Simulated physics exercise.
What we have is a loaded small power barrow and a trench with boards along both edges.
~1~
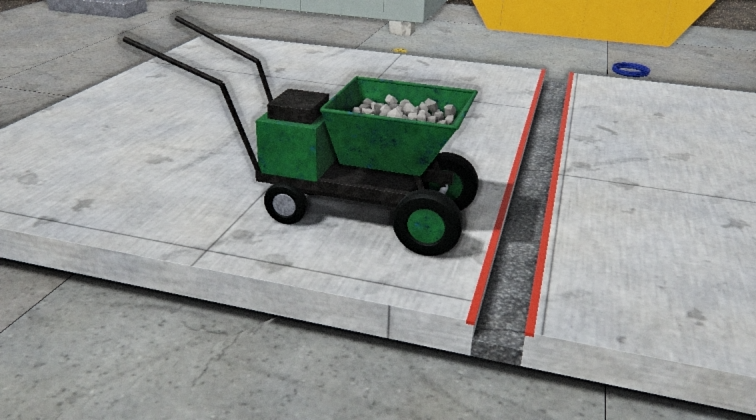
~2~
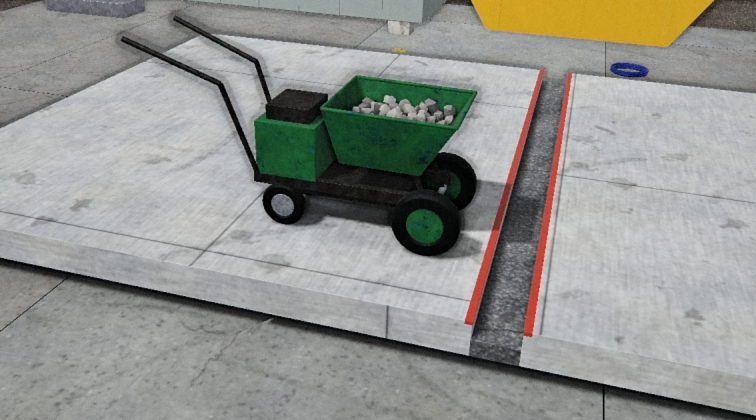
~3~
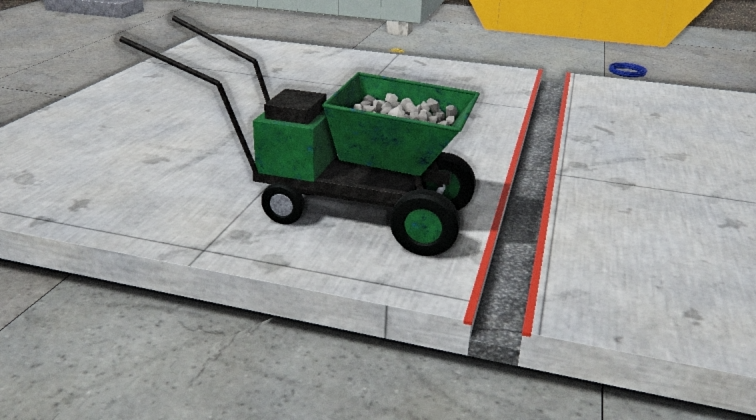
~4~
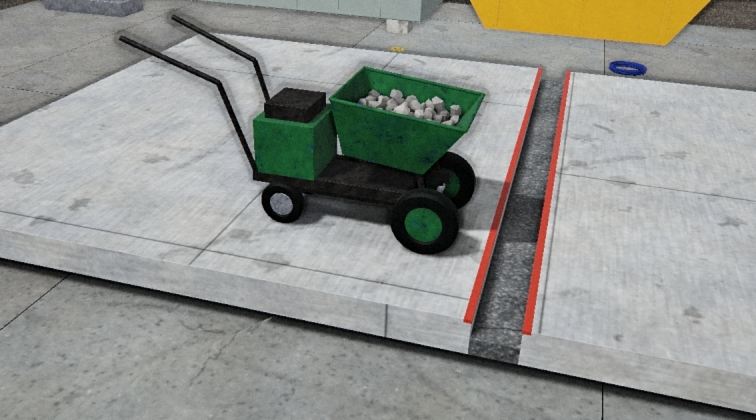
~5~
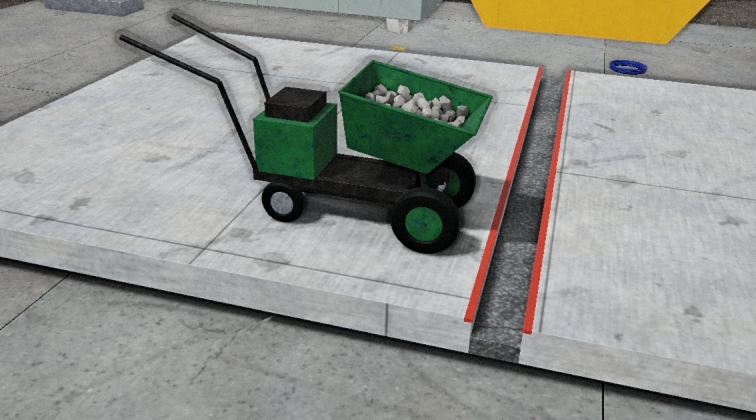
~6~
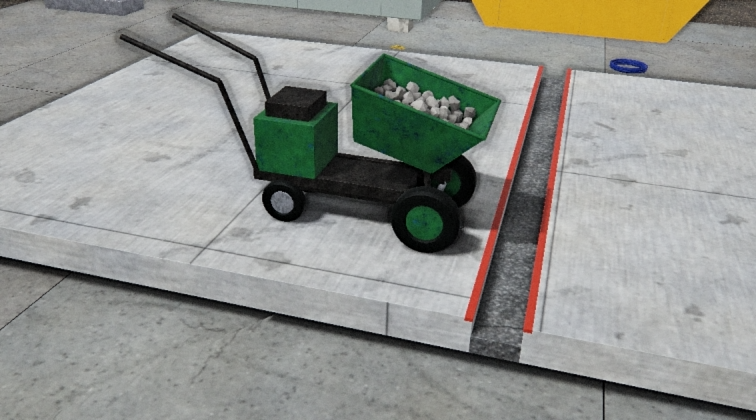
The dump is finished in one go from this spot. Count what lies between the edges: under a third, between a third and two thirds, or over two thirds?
It catches under a third.
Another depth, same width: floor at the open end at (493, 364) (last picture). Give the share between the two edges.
Some 10 per cent.
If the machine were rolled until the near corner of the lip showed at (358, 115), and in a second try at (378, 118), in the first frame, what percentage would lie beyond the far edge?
Roughly 0 per cent, and 0 per cent.
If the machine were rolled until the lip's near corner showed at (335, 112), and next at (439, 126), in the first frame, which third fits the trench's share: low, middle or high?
One: Under a third. Two: In the middle band.
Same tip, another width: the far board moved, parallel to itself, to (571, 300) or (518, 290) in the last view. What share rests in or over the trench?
In turn 70 and 0 in a hundred.
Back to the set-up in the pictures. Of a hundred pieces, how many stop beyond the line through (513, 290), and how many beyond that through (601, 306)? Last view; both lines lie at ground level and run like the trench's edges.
About 80 and 20 per cent.
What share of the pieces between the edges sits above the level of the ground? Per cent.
Near 0 %.
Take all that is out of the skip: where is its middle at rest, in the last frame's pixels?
Close to (573, 245).
Shortly afterwards, skip tipped steeply; the whole lot in the skip.
Next, skip tipped right over; all but a few in the skip; a little beyond it; only a few falling.
Some moments later, skip tipped right over; near a third in the skip; only a few in or heaped over the trench; near two thirds beyond it.
In the end, skip tipped right over; near a quarter in the skip; a little in or heaped over the trench; near two thirds beyond it.
